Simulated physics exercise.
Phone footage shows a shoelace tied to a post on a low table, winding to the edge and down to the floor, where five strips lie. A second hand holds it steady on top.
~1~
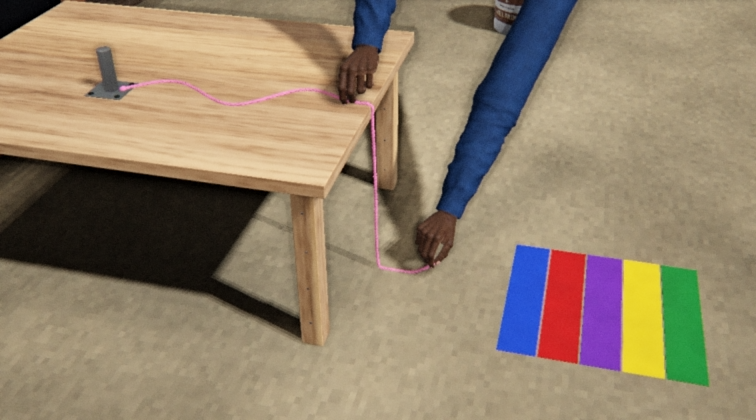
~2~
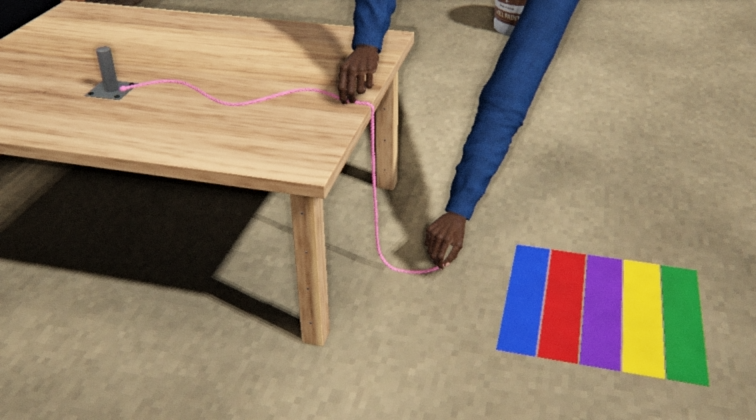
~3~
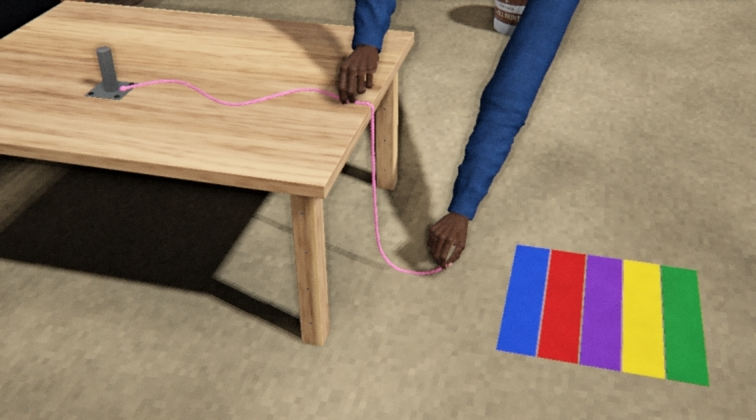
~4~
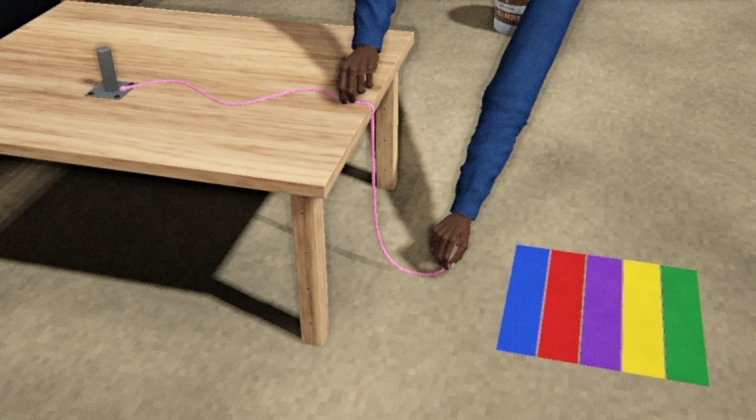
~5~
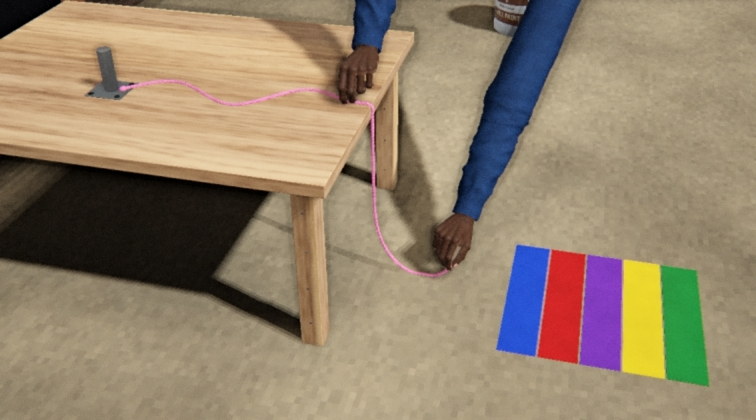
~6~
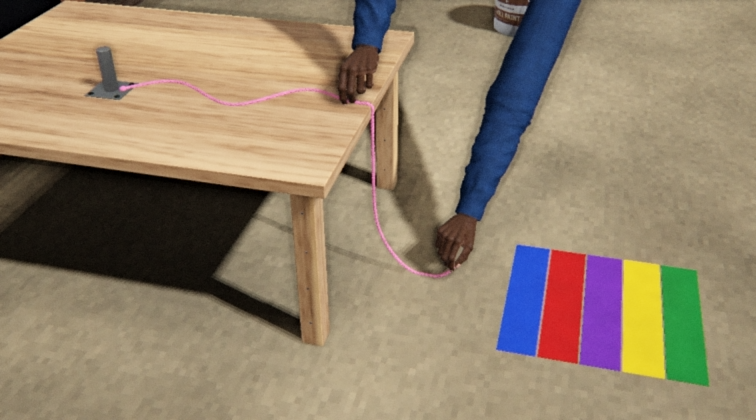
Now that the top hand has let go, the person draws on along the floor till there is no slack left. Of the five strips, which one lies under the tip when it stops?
The purple strip.
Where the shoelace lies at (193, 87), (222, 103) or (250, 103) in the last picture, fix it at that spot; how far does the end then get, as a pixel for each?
Pixel spots, one per try: About (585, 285), (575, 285), (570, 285).
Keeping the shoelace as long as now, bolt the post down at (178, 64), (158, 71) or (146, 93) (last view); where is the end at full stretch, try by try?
Taking the tries in turn, you get (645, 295), (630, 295) and (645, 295).
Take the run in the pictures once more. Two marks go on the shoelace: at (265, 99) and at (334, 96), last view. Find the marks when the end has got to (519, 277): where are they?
About (290, 102), and the other about (368, 108).
Soon after, end near (520, 277); over blue.
Then, end near (570, 285); over red.
At full stretch, end near (601, 289); over purple. The purple one.
